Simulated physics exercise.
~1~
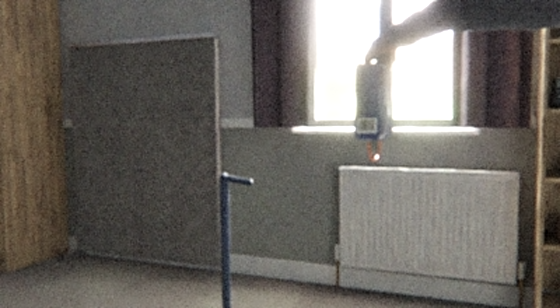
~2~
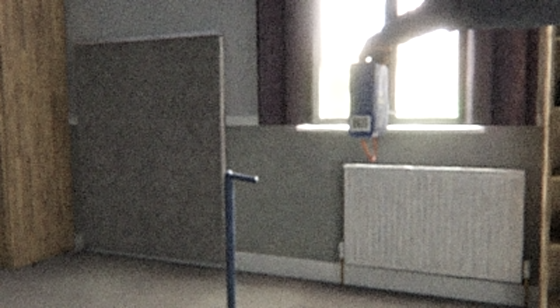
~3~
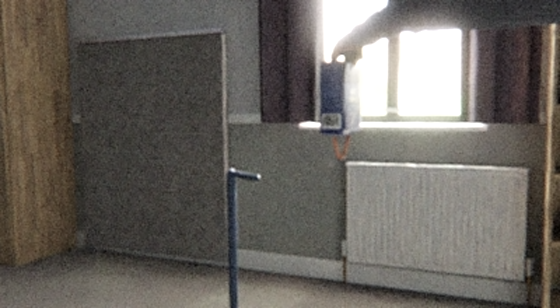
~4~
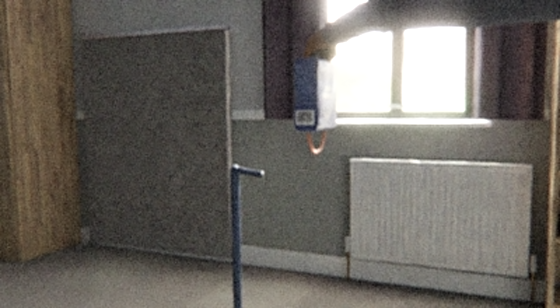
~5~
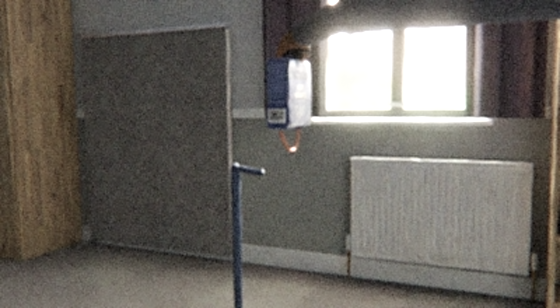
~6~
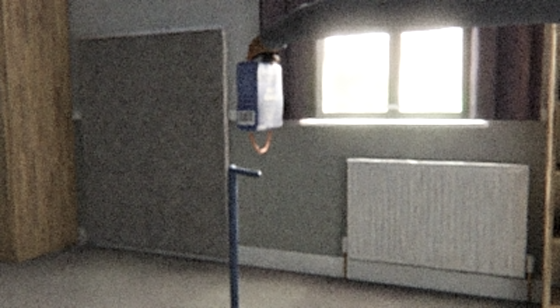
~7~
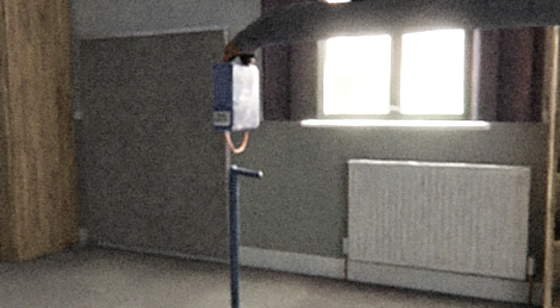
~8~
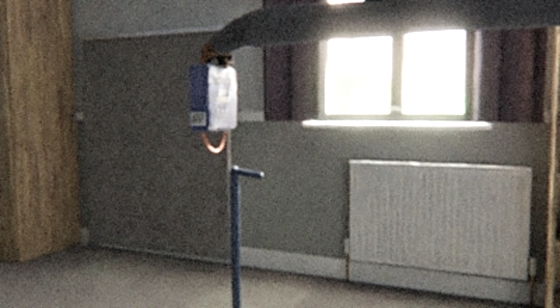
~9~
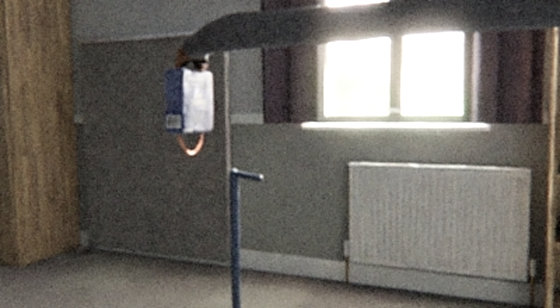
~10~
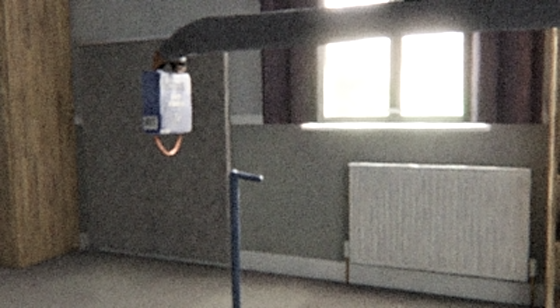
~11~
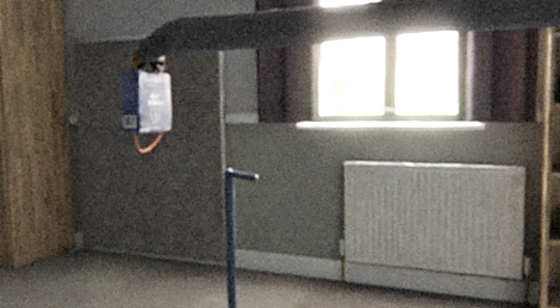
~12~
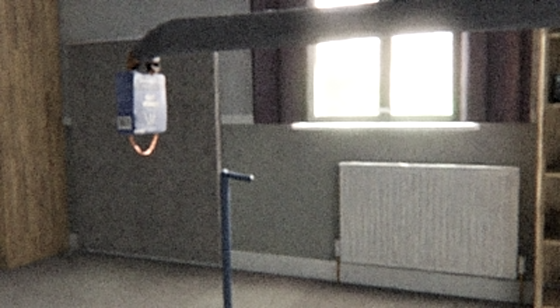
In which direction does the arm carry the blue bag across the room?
The arm carries the blue bag to the left, from in front of the window to the far side of the post.
